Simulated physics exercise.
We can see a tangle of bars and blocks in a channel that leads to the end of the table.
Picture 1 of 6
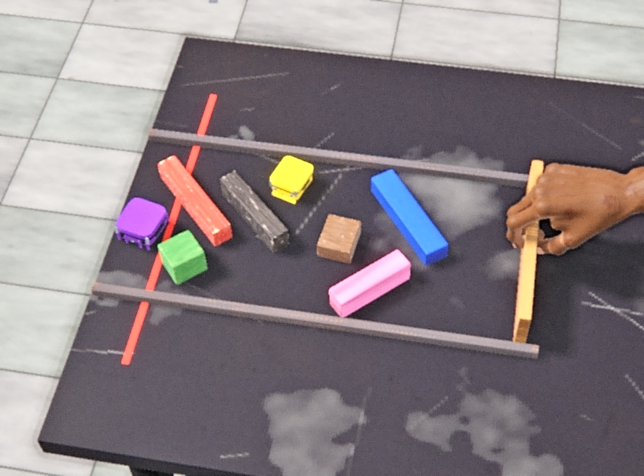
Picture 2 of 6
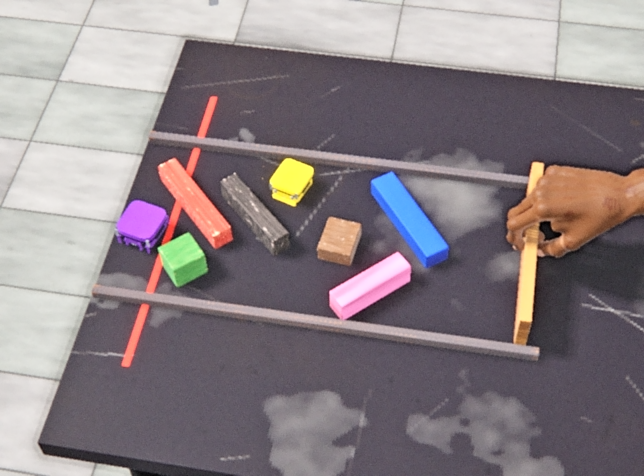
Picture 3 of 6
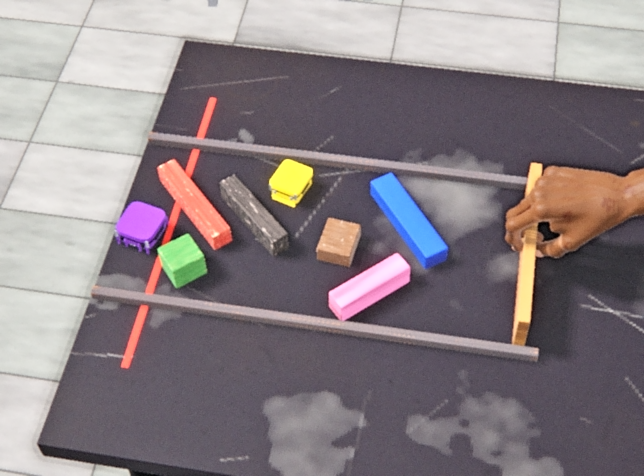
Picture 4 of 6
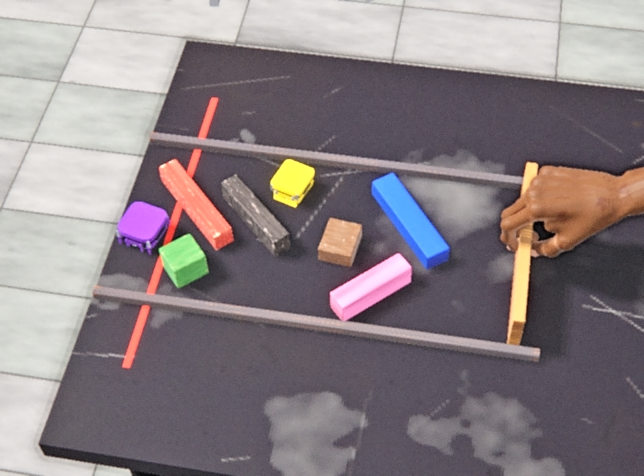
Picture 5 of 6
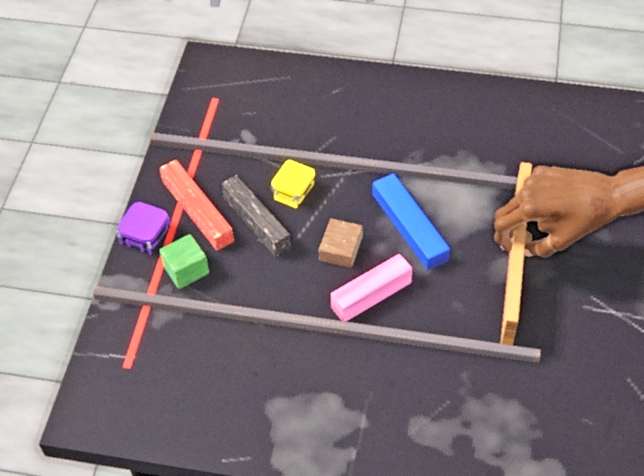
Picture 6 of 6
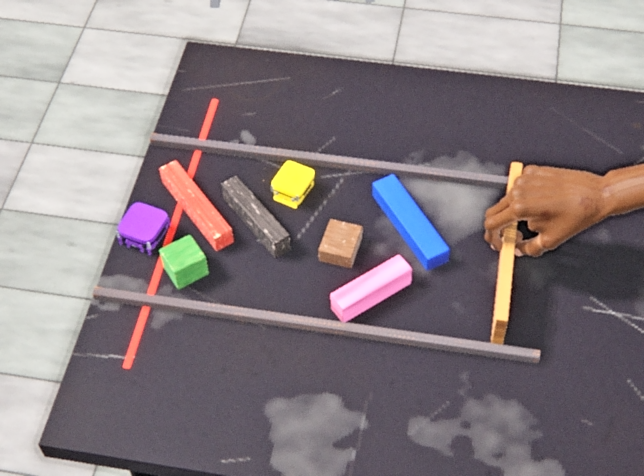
In the video, colored bars and blocks lie scattered between two rails on a dark table, some near a red strip at the left, while a hand at the right slides an upright board slightly leftward and the pieces stay still.
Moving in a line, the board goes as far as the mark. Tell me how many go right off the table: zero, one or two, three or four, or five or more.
Three or four go right off.
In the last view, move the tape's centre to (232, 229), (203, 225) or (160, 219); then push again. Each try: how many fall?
It would be 1, 2 and 4.
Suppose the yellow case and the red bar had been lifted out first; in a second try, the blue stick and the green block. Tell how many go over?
You'd count 2 the first time and 2 the second time.
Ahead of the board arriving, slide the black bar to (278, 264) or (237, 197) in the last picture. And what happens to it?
First place: It does not drop; second place: It goes off the edge.
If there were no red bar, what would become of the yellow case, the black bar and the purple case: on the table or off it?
Final state: Yellow case in place, black bar off, purple case off.
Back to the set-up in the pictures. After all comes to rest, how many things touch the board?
Contact count: 2.
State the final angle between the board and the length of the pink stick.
Around 0 degrees.
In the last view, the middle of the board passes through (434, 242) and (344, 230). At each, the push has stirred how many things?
Answer - first 1, then 4.
A little later, none off yet; purple case at rest near (144, 229); red bar at rest near (196, 205); green block at rest near (184, 262).
Next, none off yet; purple case shifted about its own width near (109, 227); red bar shifted a little near (148, 198); green block shifted about its own width near (162, 263).
When it is over, the number that fall off is three or four; down, black bar, red bar and purple case.
